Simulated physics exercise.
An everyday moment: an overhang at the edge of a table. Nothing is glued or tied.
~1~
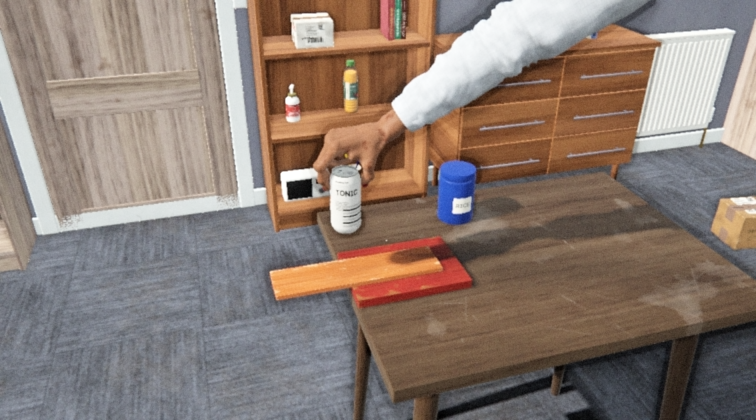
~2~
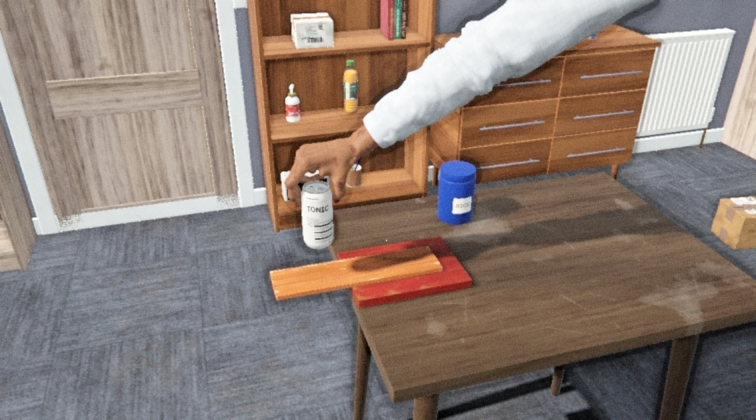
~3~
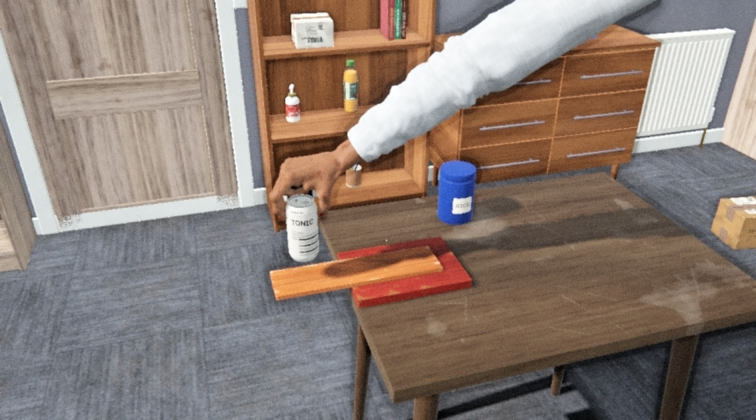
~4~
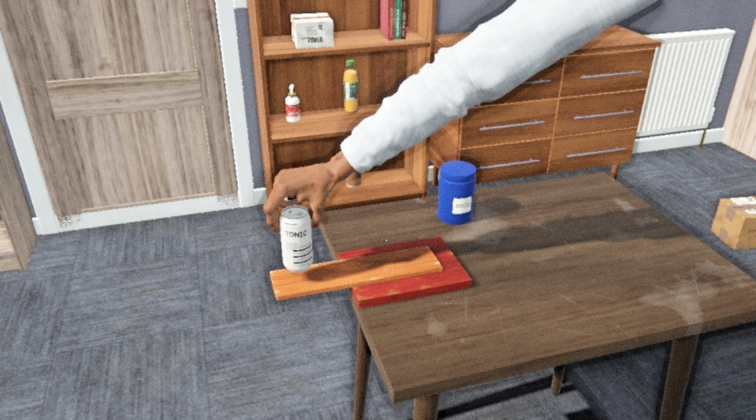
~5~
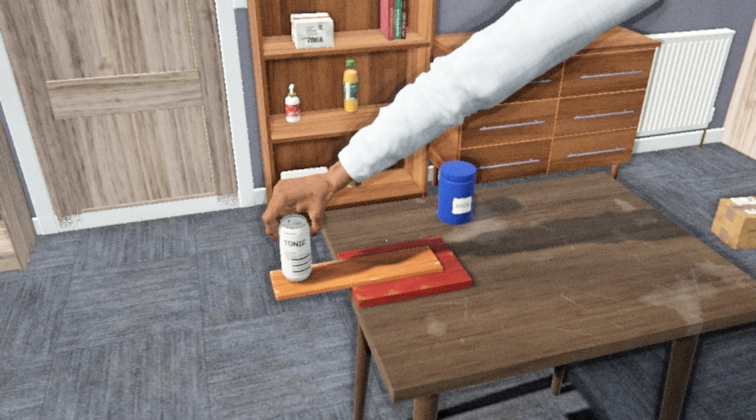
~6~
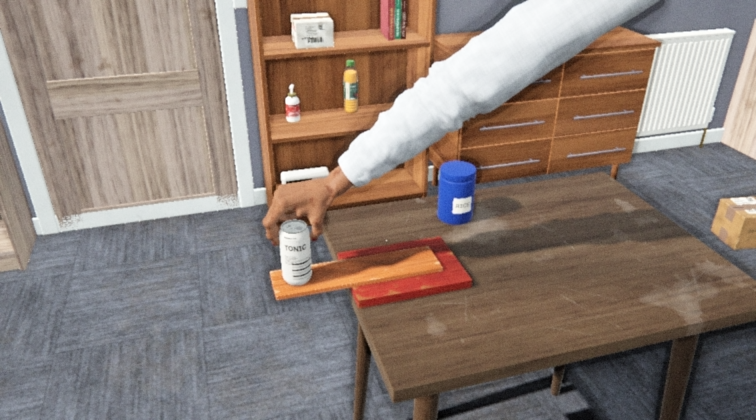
An arm in a white sleeve reaches in from the upper right over a dark wooden table, seen from above in a grey-carpeted room with a door, shelves and drawers behind. An orange board lies across a red slab at the table's left edge, jutting past it, with a blue jar farther back. The hand carries a white can leftward and down, sets it on the board's outer end and keeps hold, the camera still.
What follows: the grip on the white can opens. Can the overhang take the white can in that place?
The board comes down.
Then, 0.50 s past the last view, orange board and white can now down on the floor or falling.
Then, 0.80 s past the last view, things are still on the move.
Finally, down on the floor or falling, orange board and white can; the other 2 still in place. The board tips off the edge.
